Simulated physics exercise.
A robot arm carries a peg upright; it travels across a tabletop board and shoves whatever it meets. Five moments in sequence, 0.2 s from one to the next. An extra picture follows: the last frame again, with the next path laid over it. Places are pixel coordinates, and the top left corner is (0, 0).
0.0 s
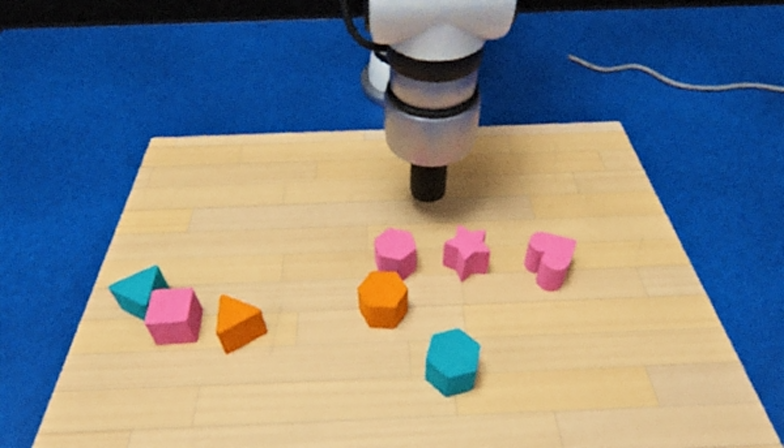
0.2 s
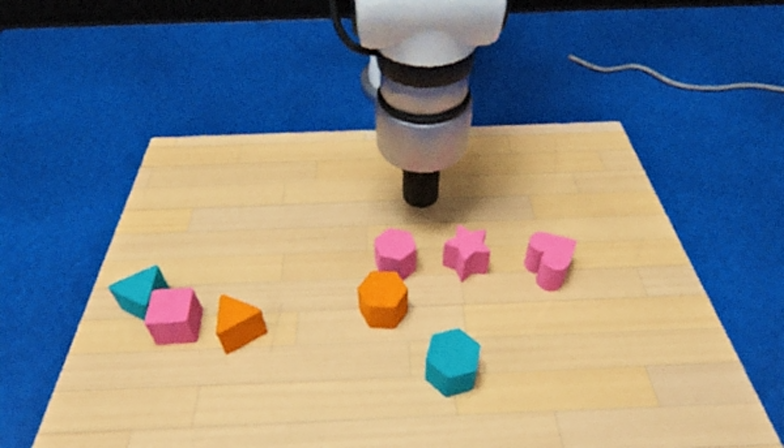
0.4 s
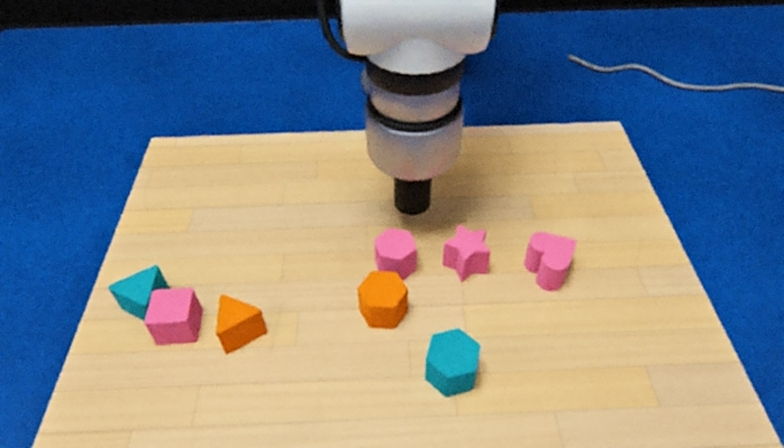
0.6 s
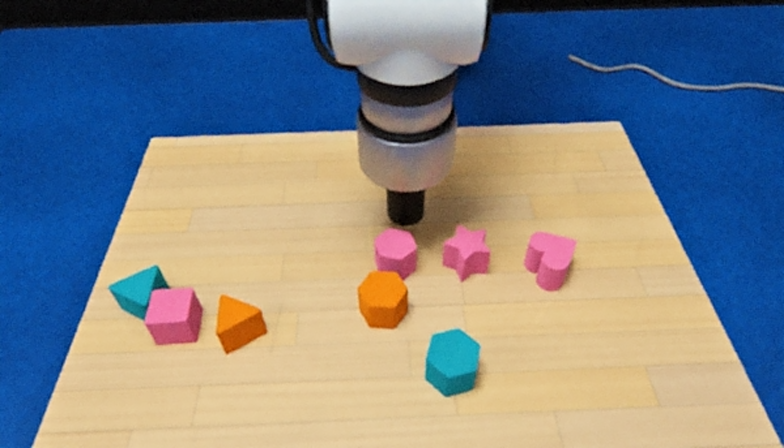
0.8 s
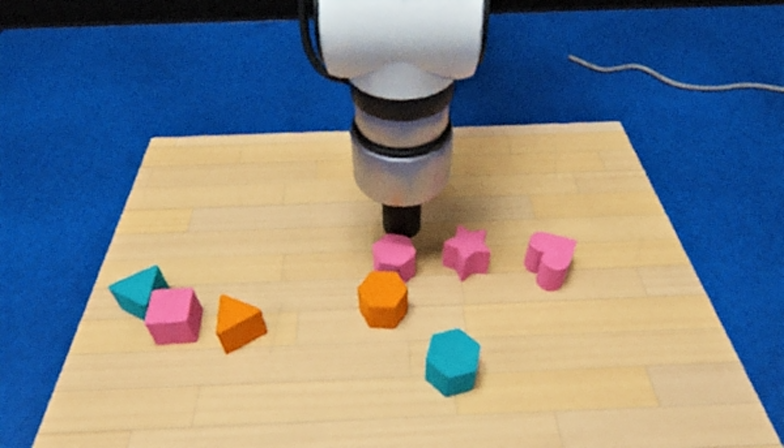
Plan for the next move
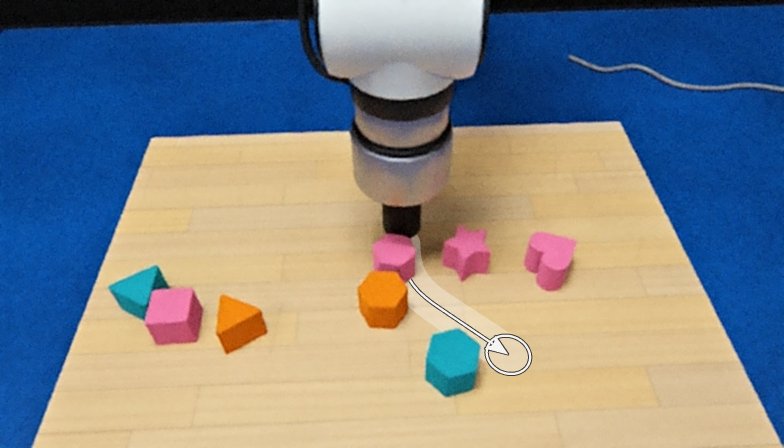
Robot arm with a black peg moving slowly left and toward the viewer, reaching a pink hexagonal block and nudging it slightly.
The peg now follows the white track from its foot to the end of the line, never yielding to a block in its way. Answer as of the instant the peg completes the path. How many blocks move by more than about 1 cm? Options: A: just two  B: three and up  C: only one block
The one that fits is A, just two.
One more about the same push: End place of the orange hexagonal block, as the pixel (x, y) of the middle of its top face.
I'd expect the centre of its top face to be at (371, 332).
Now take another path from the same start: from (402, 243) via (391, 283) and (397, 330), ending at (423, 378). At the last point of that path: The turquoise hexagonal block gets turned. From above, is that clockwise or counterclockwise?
If we look at it from overhead, the turquoise hexagonal block pivots counter-clockwise.
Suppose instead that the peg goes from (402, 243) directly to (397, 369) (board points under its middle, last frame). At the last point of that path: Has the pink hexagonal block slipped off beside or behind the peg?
Going by the path, no.
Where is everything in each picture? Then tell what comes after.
In the first picture, peg's lower end at (428, 190); orange hexagonal block at (383, 288); pink hexagonal block at (395, 243); turquoise hexagonal block at (454, 351); pink star-shaped block at (469, 241).
In the second picture, peg at (420, 196); blocks still.
In the third picture, peg at (412, 203); blocks still.
In the fourth picture, peg at (406, 213); blocks still.
In the fifth picture, peg at (402, 226); orange hexagonal block at (383, 288); pink hexagonal block at (394, 248); turquoise hexagonal block at (454, 351); pink star-shaped block at (469, 241).
Drawn move, from (402, 243) through (413, 285) and (457, 320) to (508, 354).
What follows on the original path. One third of the way, peg at (414, 269); orange hexagonal block at (372, 325), turned 30° clockwise; pink hexagonal block at (399, 294), turned 15° clockwise.
Two thirds of the way, peg at (460, 304); orange hexagonal block at (371, 332), turned 45° clockwise; pink hexagonal block at (406, 307), turned 30° clockwise.
At the end, peg at (512, 339); orange hexagonal block at (371, 332), turned 45° clockwise; pink hexagonal block at (406, 307), turned 30° clockwise; turquoise hexagonal block still; pink star-shaped block still.
